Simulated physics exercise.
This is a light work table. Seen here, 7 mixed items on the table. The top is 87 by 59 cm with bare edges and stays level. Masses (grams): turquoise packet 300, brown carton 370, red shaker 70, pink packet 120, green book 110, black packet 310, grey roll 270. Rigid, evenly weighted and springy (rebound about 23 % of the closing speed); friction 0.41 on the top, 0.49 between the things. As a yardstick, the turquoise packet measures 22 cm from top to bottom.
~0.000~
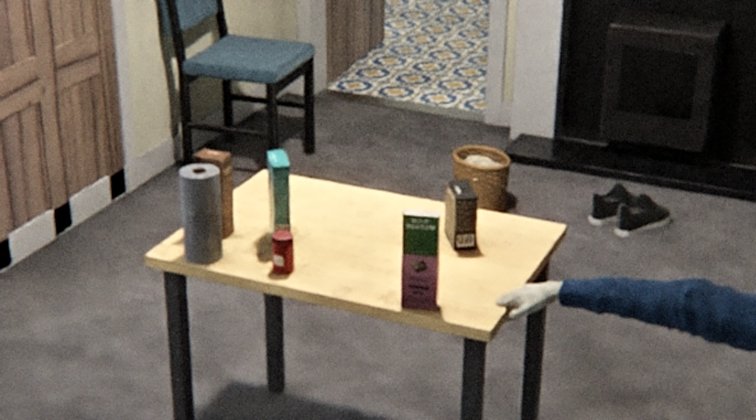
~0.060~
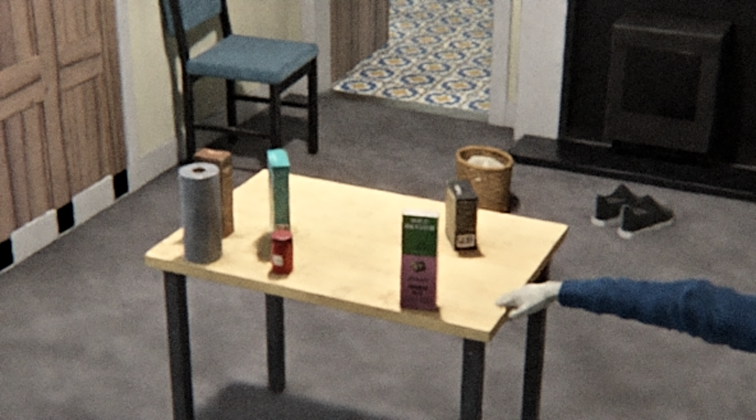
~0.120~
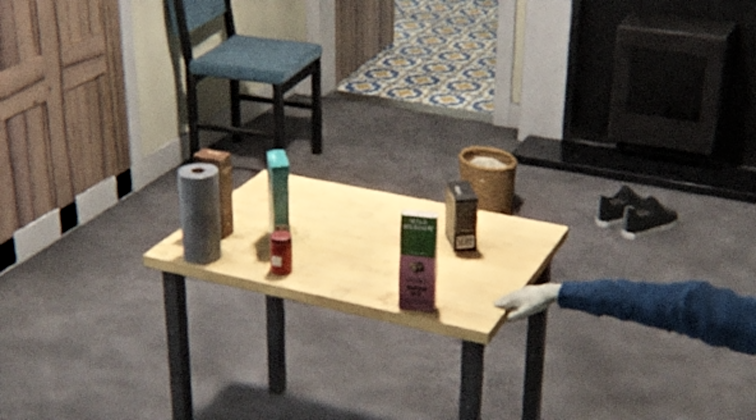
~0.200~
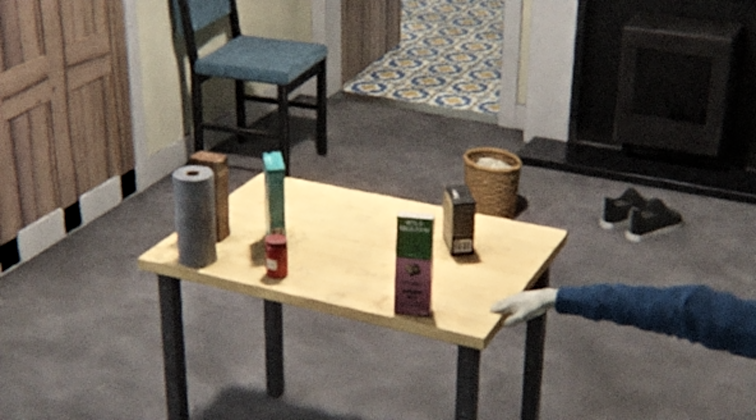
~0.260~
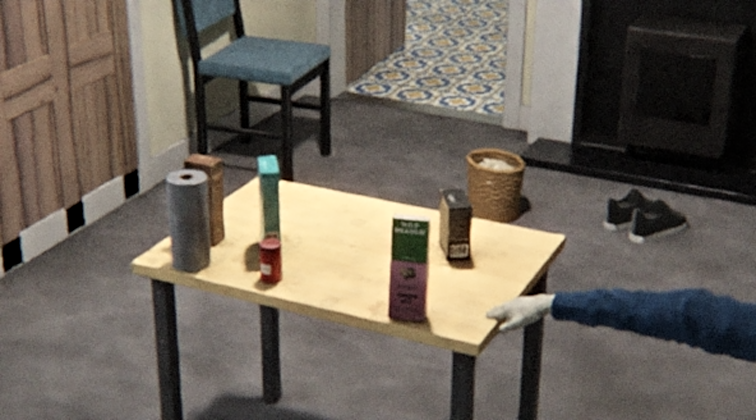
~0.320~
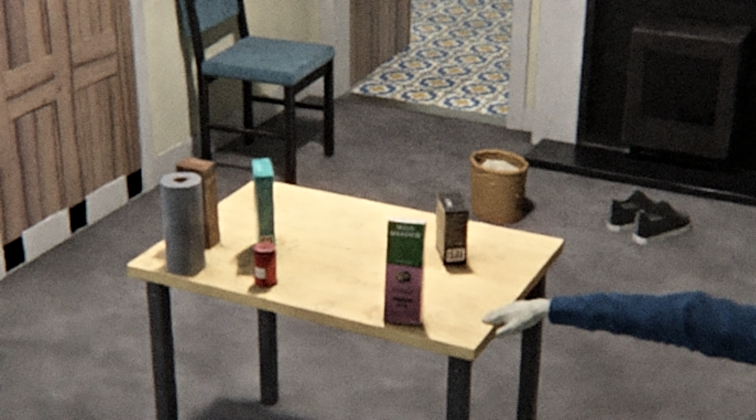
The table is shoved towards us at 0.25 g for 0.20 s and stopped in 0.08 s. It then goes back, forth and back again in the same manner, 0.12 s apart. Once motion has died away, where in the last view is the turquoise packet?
It ends at about (329, 236).
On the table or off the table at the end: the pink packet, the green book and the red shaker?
The pink packet finishes off the table; the green book finishes off the table; the red shaker is still on the table.
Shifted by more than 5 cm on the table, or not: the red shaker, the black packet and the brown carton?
The red shaker holds its spot; the black packet keeps its place; the brown carton gets shifted.
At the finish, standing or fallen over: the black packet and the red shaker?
The black packet is still upright; the red shaker keeps standing.
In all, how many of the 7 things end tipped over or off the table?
In all, 5.
By 0.92 s, pink packet and green book now off the table; turquoise packet tilted 12° near (288, 198); brown carton tilted 28°.
By 1.42 s, table 4 cm from its start; turquoise packet on its side near (319, 244); brown carton tilted 35°; grey roll tilted 19°.
When it is over (2.2 s), off the table, pink packet, green book and grey roll; lying over on the table, turquoise packet and brown carton; the other 2 within 5 cm of the start. End places, in pixels of the last picture, turquoise packet near (329, 236).
